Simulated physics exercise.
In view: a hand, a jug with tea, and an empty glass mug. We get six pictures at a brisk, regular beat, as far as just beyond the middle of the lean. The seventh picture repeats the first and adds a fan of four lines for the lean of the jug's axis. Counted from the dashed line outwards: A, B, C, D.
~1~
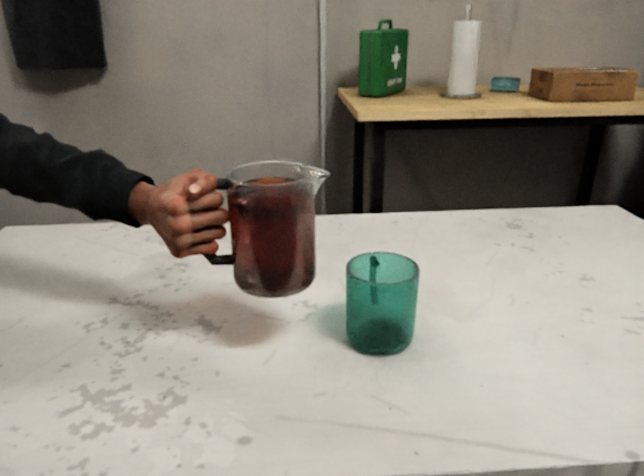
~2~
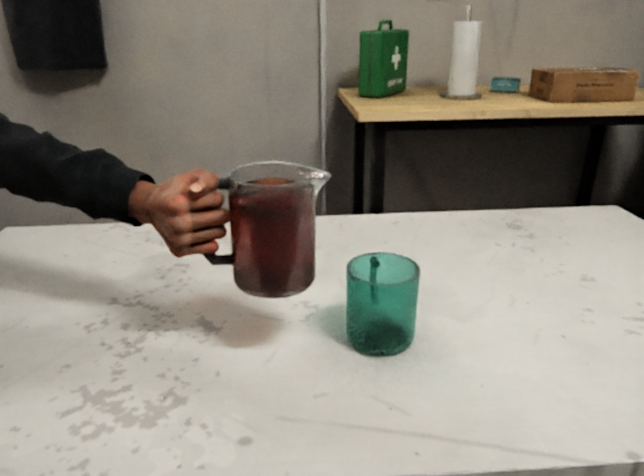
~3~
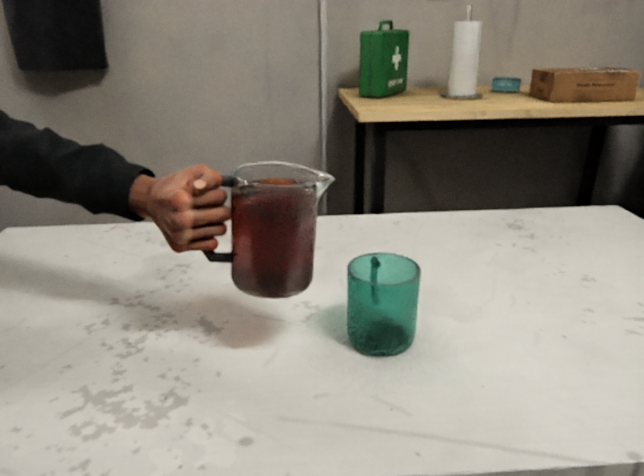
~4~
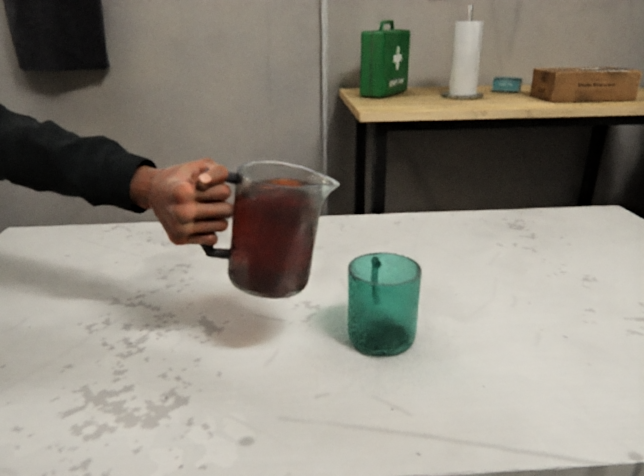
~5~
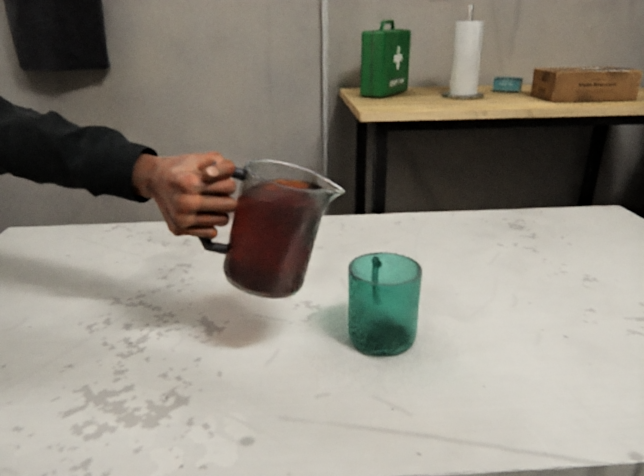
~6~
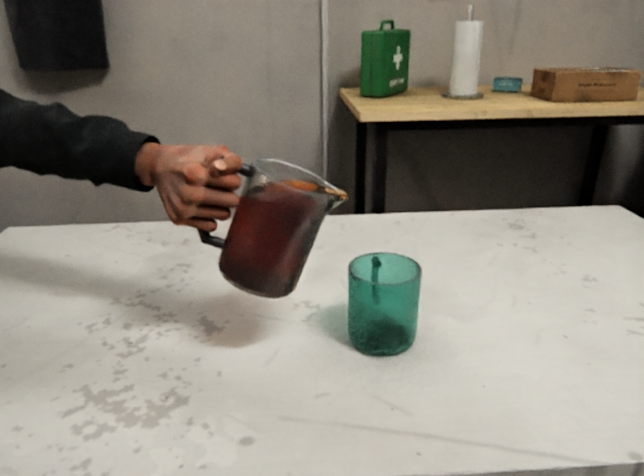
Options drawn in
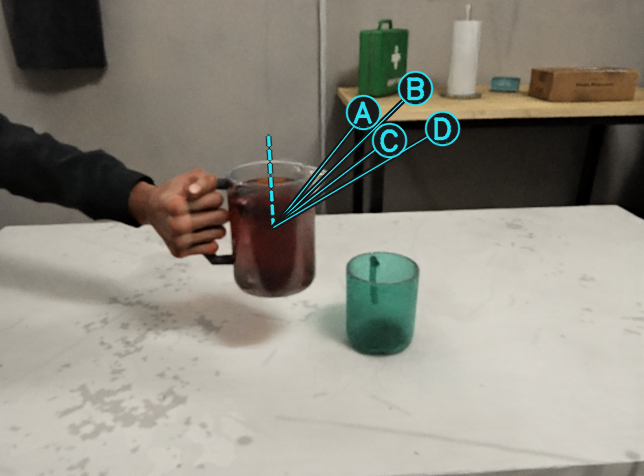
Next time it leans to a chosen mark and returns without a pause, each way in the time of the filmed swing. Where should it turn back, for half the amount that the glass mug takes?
The best mark is D.
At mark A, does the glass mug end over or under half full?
Under.
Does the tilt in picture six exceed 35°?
No, it does not.
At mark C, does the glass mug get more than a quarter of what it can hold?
Yes, it does.
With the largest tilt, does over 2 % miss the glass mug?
No.
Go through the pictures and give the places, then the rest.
The first frame shows upright, lip at (328, 173); rim of the glass mug round (383, 267); nothing has left yet.
The second frame shows upright, lip at (329, 175); nothing has left yet.
The third frame shows tipped about 4°, lip at (333, 179); nothing has left yet.
The fourth frame shows tipped about 9°, lip at (338, 184); nothing has left yet.
The fifth frame shows tipped about 16°, lip at (342, 190); nothing has left yet.
The sixth frame shows tipped about 22°, lip at (346, 198); nothing has left yet.
In cyan, A at (353, 126); B at (403, 100); C at (375, 149); D at (427, 136).
If A is chosen, the glass mug ends with about 18 % of what it can hold.
If B is chosen, the glass mug ends with about 26 % of what it can hold.
If C is chosen, the glass mug ends with about 37 % of what it can hold.
If D is chosen, the glass mug ends with about 50 % of what it can hold.
